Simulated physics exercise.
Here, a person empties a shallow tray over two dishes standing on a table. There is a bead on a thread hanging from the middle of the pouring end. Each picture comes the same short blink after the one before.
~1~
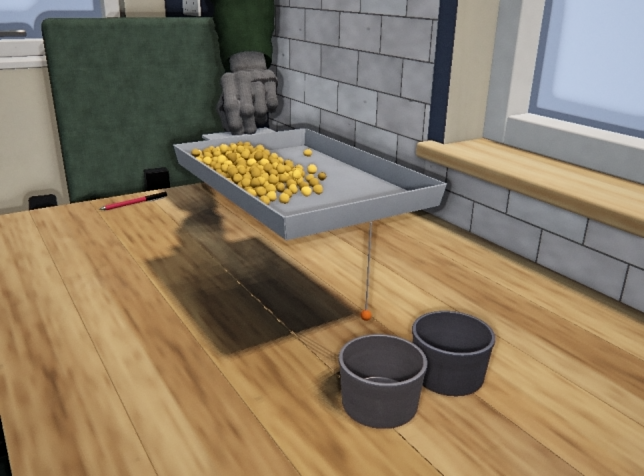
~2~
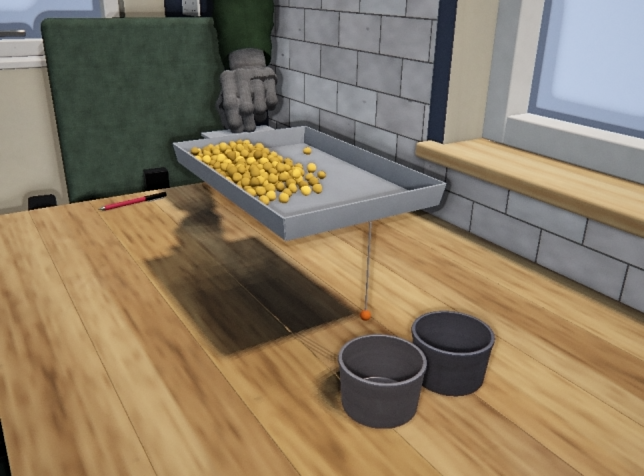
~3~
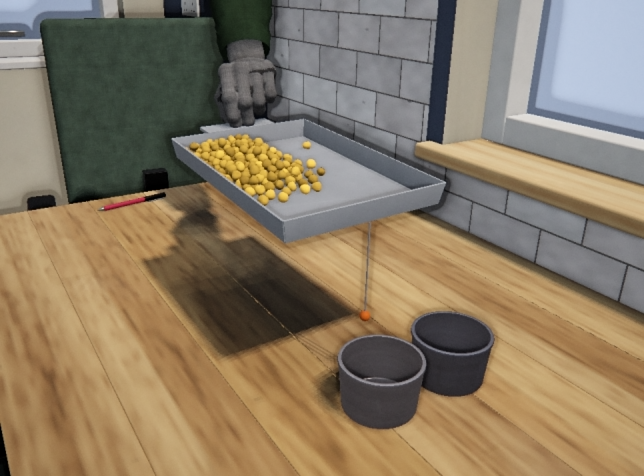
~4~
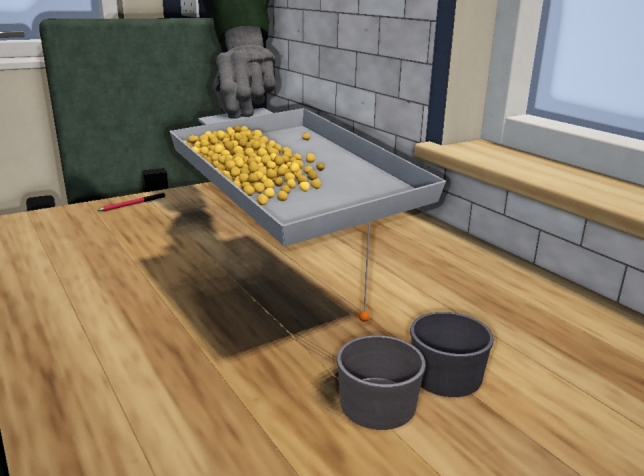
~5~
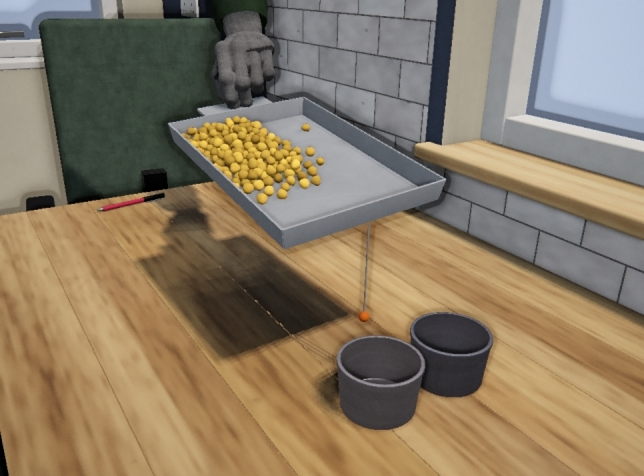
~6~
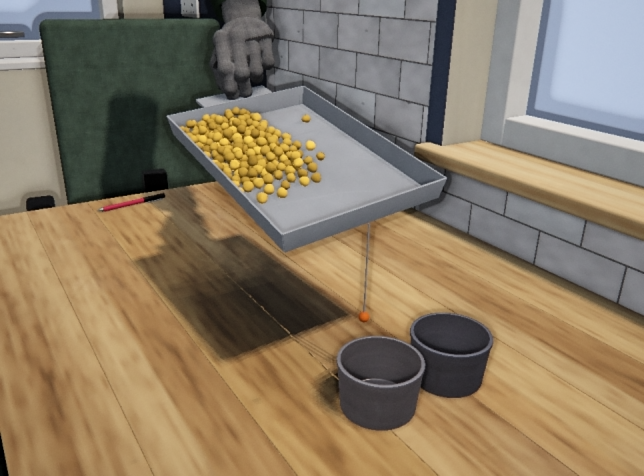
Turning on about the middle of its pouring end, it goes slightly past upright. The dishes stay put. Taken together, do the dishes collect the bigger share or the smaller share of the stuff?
The smaller share.
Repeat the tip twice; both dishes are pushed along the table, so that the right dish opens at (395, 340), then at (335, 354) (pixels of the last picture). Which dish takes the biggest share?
Result, try one: The dish further left; try two: The dish further left.
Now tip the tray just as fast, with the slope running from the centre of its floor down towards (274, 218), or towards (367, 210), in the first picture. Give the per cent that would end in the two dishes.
Roughly 0 percent first and 70 percent second.
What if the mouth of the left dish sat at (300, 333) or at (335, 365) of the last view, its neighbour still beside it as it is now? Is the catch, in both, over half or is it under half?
Short of half, then Short of half.
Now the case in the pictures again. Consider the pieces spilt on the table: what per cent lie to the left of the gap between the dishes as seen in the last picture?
100 per cent, about.
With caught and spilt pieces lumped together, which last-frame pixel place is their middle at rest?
At about (275, 421).
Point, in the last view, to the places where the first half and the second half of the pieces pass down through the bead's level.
I'd say around (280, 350) at first, then around (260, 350).
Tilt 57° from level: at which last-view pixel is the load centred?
Roughly at (276, 189).
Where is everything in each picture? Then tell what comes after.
In the first frame, corners of the pouring end at (286, 215) and (441, 183), level; middle of the load at (249, 171), puffed corn balls; left dish at (408, 399); right dish at (479, 369); bead on its thread at (366, 315).
In the second frame, corners of the pouring end at (286, 216) and (441, 183), level; middle of the load at (248, 170).
In the third frame, corners of the pouring end at (285, 219) and (440, 182), tipped barely, lowest at the left corner; middle of the load at (247, 167).
In the fourth frame, corners of the pouring end at (284, 223) and (440, 180), tipped a little, lowest at the left corner; middle of the load at (240, 154).
In the fifth frame, corners of the pouring end at (284, 227) and (440, 179), tipped a little, lowest at the left corner; middle of the load at (239, 148).
In the sixth frame, corners of the pouring end at (284, 231) and (441, 177), tipped a little, lowest at the left corner; middle of the load at (238, 143); left dish at (406, 401); right dish at (477, 370).
Soon, tray tipped steeply; nearly all on the tray; a stray few outside both; a stray few in the air.
A while on, tray tipped right over; most on the tray; a small part outside both.
Towards the end, tray tipped past a quarter turn; a small part in the left dish; nearly all outside both.
Finally, tray tipped past a quarter turn; a small part in the left dish; none in the right dish; nearly all outside both.
